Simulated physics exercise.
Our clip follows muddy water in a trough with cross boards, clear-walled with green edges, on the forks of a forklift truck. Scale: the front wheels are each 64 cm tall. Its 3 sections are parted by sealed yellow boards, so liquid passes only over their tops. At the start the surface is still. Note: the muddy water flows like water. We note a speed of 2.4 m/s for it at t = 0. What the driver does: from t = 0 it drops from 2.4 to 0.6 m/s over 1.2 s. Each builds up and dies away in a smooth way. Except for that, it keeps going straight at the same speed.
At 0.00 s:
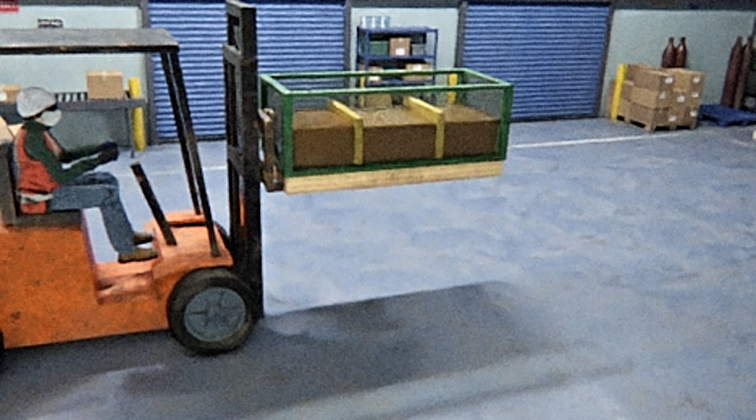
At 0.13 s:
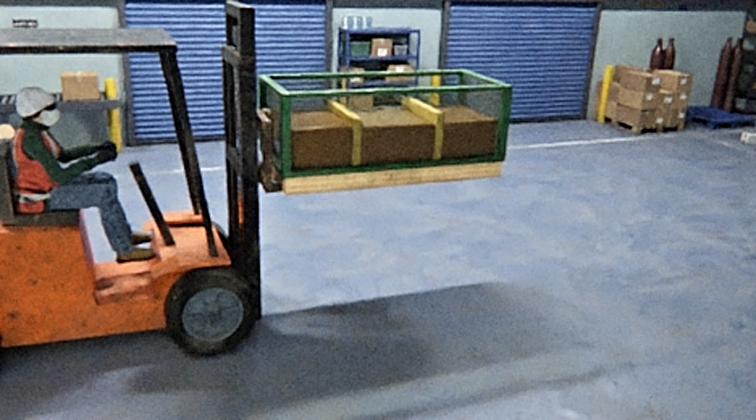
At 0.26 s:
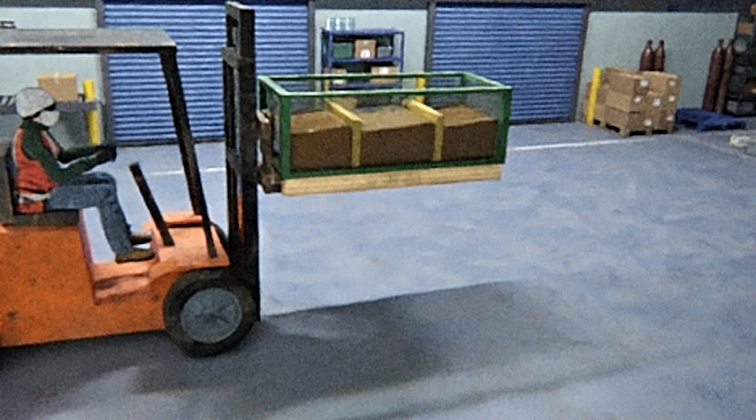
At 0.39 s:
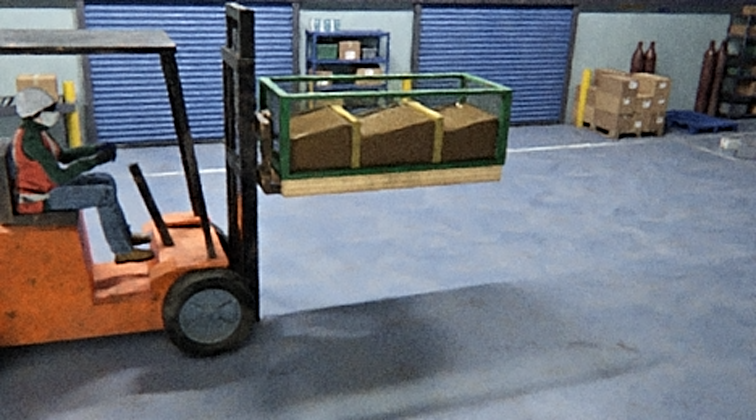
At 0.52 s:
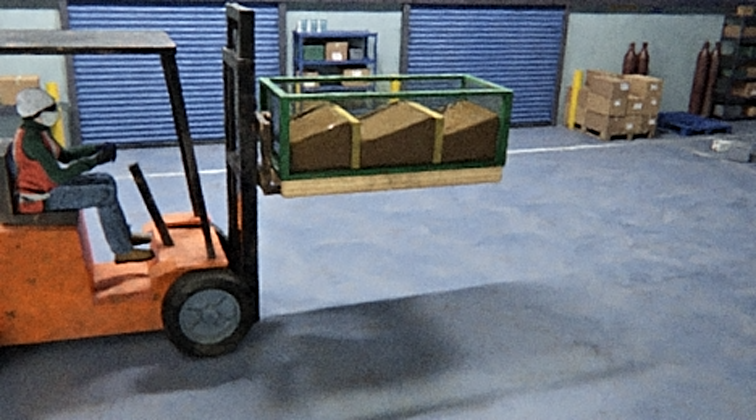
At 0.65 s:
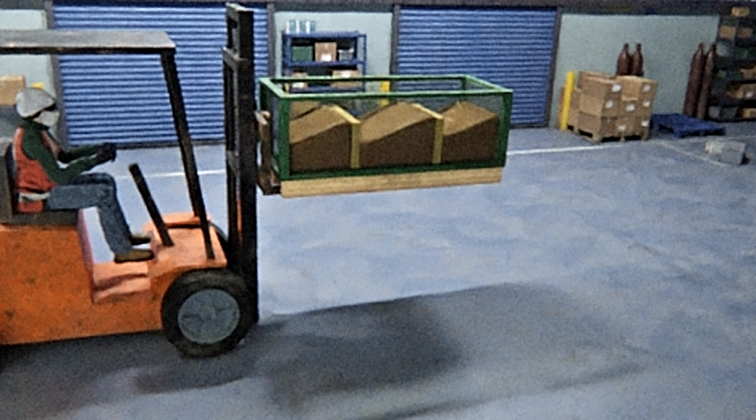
Orange forklift rolling right through a warehouse and slowing, muddy water in its raised green-edged trough heaping rightward between the cross boards.
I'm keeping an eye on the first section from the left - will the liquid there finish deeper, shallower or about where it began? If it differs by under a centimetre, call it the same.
It will finish about where it began.
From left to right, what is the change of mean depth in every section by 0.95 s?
From the left: 0, 0, 1 up.
By 0.95 s the sections hold 29, 29, 29 cm, left to right.
By 1.45 s the sections hold 29, 29, 30 cm, left to right.
By 1.95 s the sections hold 29, 29, 30 cm, left to right.
By 4.18 s the sections hold 29, 29, 30 cm, left to right.
